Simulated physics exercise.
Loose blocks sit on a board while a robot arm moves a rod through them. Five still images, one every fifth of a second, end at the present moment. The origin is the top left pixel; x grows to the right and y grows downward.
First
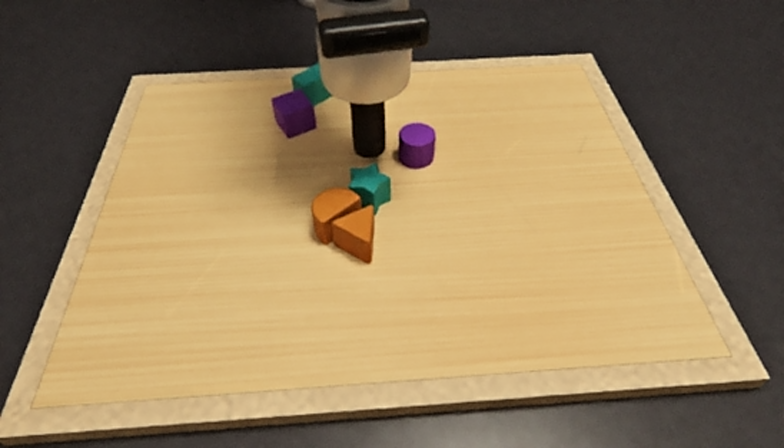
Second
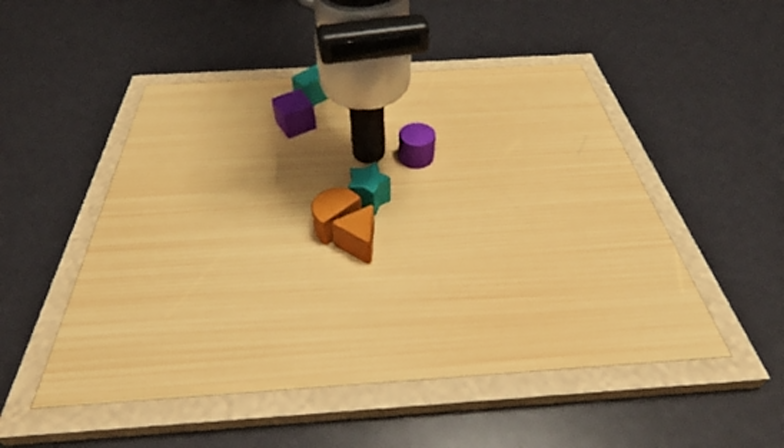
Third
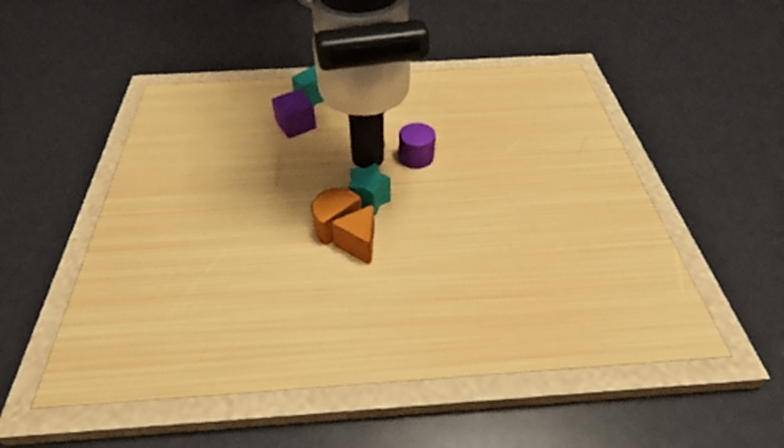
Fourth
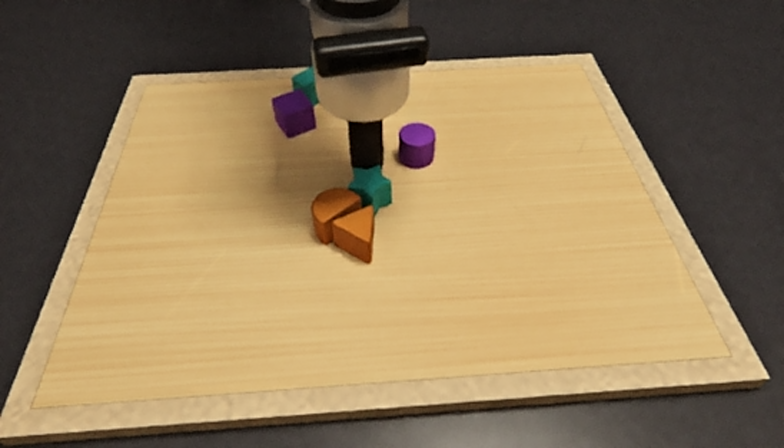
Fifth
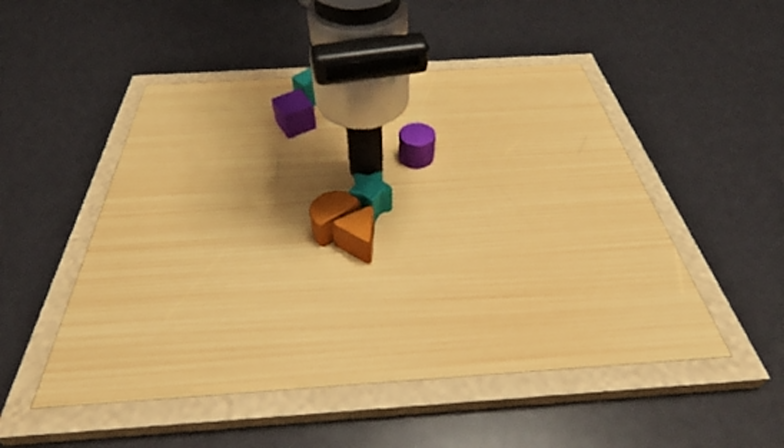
The clip opens on a wooden board with a teal star touching two orange blocks, a purple cylinder to the right, and purple and teal blocks behind. The robot arm's black rod moves slowly toward the viewer to the star, then nudges it slightly forward, and the rounded orange block shifts a little left.
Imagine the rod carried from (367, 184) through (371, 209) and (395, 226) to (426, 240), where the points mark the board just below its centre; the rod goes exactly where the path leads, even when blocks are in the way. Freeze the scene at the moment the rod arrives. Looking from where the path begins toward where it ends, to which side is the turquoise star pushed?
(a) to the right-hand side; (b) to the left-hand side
I choose a.
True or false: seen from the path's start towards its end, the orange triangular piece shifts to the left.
False.
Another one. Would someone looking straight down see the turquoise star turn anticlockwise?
No.
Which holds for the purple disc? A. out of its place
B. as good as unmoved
My answer is option B.
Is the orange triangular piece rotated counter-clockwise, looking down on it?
Final answer: No.
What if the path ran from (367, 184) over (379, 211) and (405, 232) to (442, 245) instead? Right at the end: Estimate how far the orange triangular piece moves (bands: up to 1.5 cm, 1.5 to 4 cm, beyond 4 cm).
If I had to pick, the orange triangular piece travels from 1.5 to 4 cm here.
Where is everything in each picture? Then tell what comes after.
Rod tip at (370, 149); block tops, orange D-shaped block at (333, 202); orange triangular piece at (358, 222); turquoise star at (368, 177); purple disc at (417, 133), in the first picture.
Rod at (369, 154); blocks unchanged, in the second picture.
Rod at (368, 159); blocks unchanged, in the third picture.
Rod at (367, 165); blocks unchanged, in the fourth picture.
Rod at (367, 171); orange D-shaped block at (331, 204); orange triangular piece at (358, 222); turquoise star at (370, 184); purple disc at (417, 133), in the fifth picture.
What follows on the original path. One third of the way, rod at (370, 196); orange D-shaped block at (327, 214), turned 30° clockwise; orange triangular piece at (356, 239); turquoise star at (377, 210).
Two thirds of the way, rod at (396, 213); orange D-shaped block at (327, 214), turned 30° clockwise; orange triangular piece at (360, 248), turned 40° clockwise; turquoise star at (397, 230).
At the end, rod at (427, 228); orange D-shaped block at (327, 214), turned 30° clockwise; orange triangular piece at (362, 249), turned 50° clockwise; turquoise star at (407, 240), turned 45° clockwise; purple disc in place.
